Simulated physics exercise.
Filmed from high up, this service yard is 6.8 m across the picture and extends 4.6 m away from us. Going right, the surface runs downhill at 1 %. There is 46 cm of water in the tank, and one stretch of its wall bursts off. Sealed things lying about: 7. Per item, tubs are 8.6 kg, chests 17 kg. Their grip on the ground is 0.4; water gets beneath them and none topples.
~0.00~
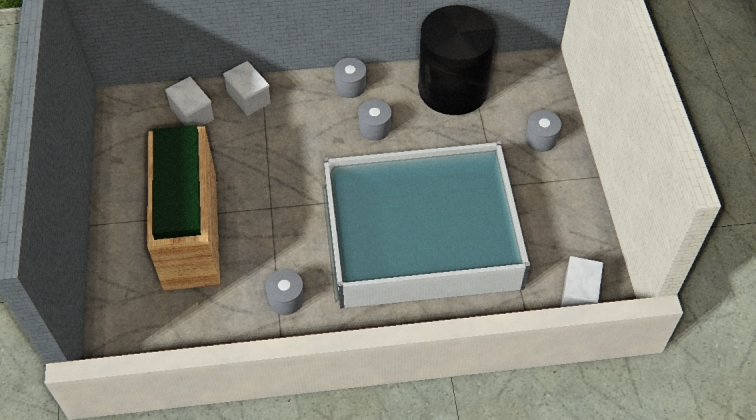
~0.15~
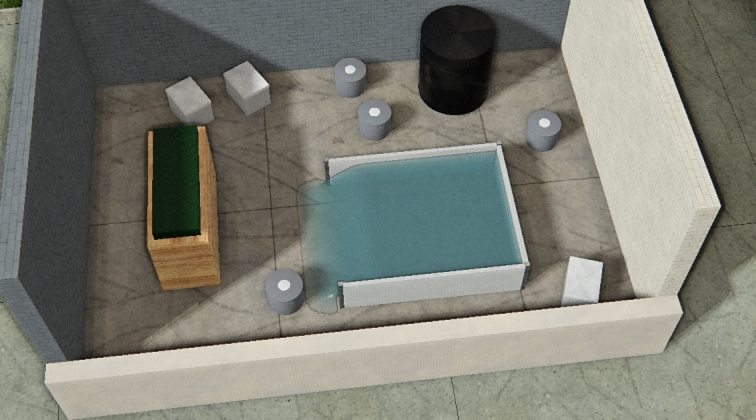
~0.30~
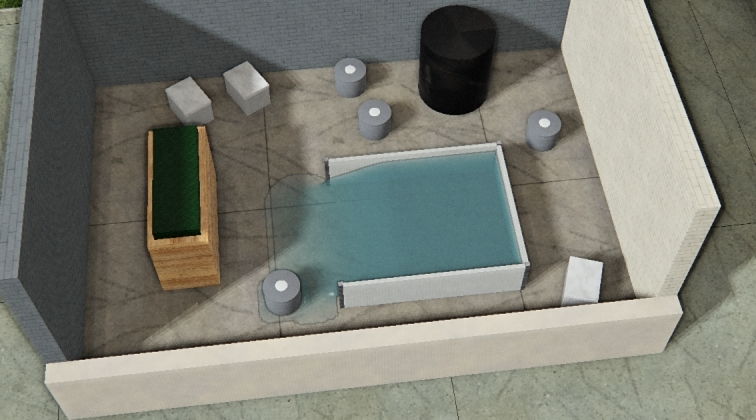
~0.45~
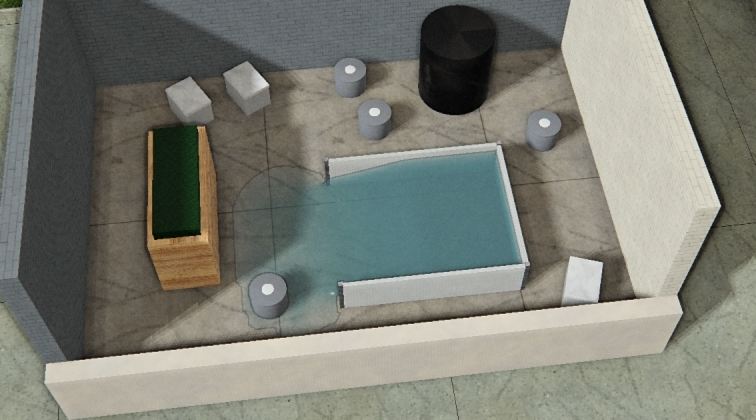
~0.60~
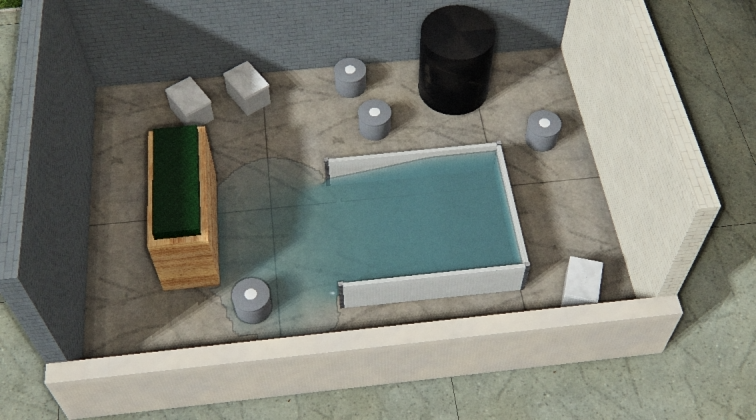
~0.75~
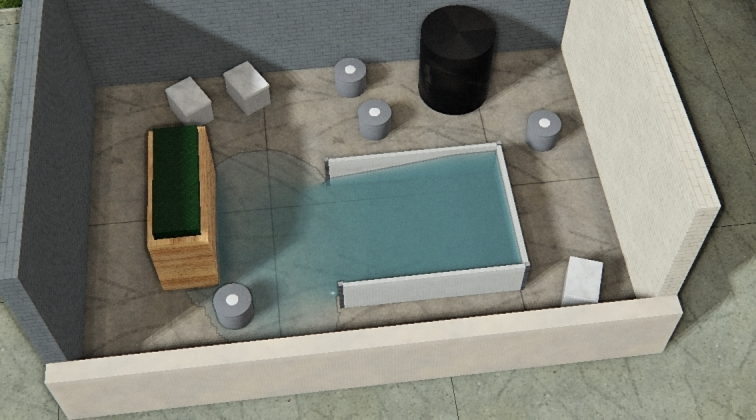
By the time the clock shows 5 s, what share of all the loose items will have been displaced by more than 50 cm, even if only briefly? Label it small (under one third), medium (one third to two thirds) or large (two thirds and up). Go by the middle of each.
Medium.
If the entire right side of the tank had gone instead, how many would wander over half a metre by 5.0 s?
2.
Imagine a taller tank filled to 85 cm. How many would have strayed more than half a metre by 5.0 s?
You'd get 6 in that case.
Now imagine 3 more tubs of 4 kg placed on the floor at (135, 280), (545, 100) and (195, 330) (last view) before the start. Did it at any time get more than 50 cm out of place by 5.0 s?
Note, in sequence: Over threshold; under threshold; over threshold.
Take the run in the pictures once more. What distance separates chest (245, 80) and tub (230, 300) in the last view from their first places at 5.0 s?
200 cm, then 300 cm.
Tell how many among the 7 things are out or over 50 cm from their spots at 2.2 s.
I make it 1 by then.
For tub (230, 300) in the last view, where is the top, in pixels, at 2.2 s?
Estimated pixel: Around (96, 324).
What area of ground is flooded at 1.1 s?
That flooded area is roughly 9.5 m2.
After 1.1 s 1 of 7 are over 50 cm from their spots; 0 afloat.
After 2.2 s 1 of 7 are over 50 cm from their spots; 1 afloat.
After 3.5 s 3 of 7 are over 50 cm from their spots; 1 afloat.
After 5.0 s 4 of 7 are over 50 cm from their spots, and 4 have been at some point; 3 afloat.
